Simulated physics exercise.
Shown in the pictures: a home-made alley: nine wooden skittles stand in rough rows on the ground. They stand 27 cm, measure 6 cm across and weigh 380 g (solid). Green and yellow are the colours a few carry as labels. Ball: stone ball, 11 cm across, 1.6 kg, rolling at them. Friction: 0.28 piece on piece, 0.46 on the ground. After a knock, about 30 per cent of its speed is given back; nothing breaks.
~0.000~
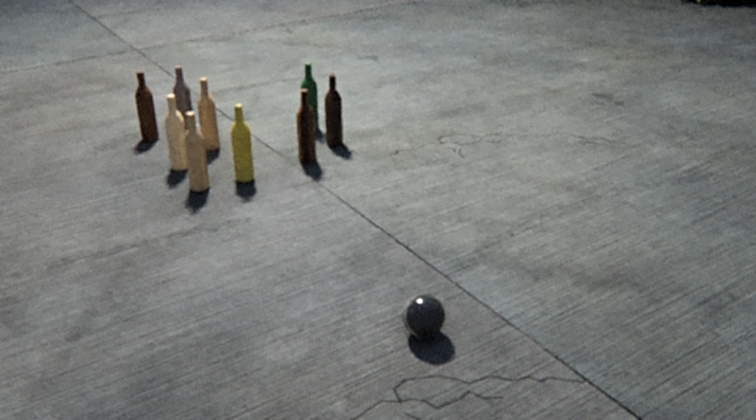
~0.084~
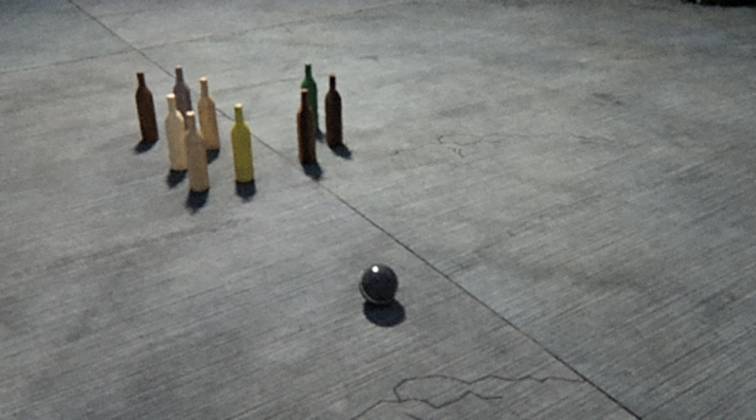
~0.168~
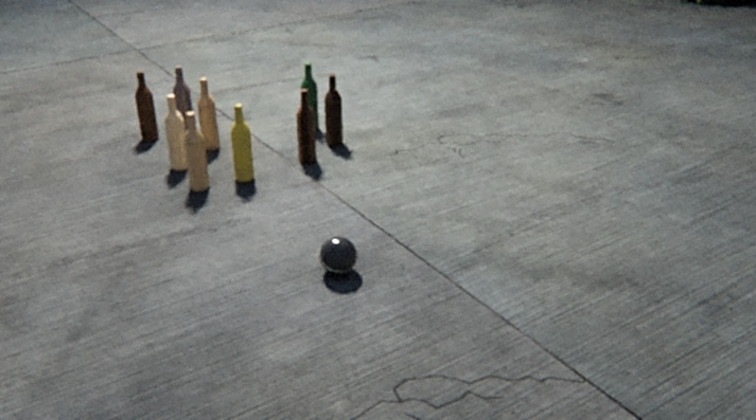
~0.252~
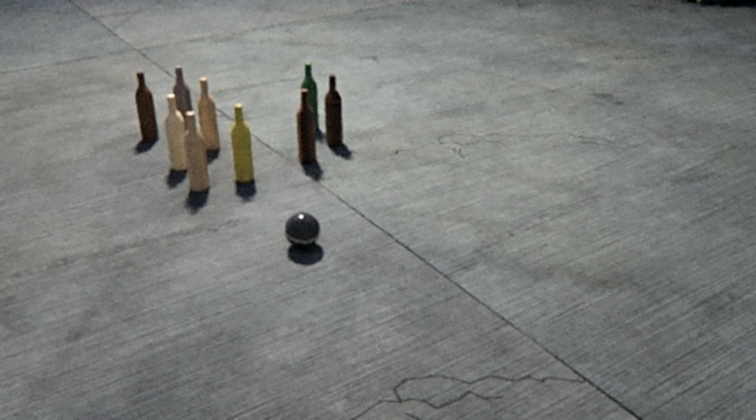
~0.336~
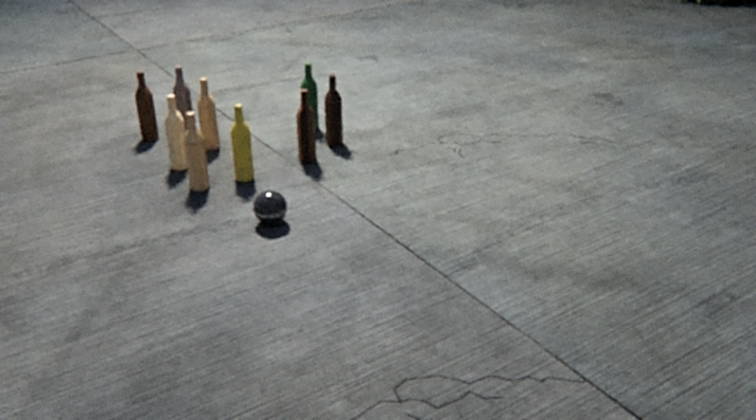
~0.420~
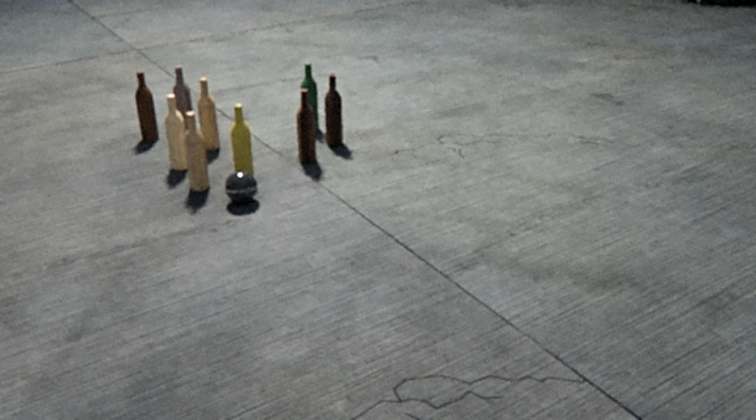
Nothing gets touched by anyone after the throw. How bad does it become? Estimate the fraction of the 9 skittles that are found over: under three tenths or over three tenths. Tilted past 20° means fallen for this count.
I would say upwards of three tenths.
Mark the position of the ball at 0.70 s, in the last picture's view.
(185, 134), more or less.
Around 0.56 s, ball still moving; 1 of the 9 skittles over.
Around 1.06 s, ball still moving; 3 of the 9 skittles over.
Finally (1.8 s), ball rolling away; 4 of the 9 skittles over; yellow skittle unmoved; green skittle unmoved. That is 44 per cent. Seen by the last camera, middles, yellow skittle near (242, 143), green skittle near (309, 97).
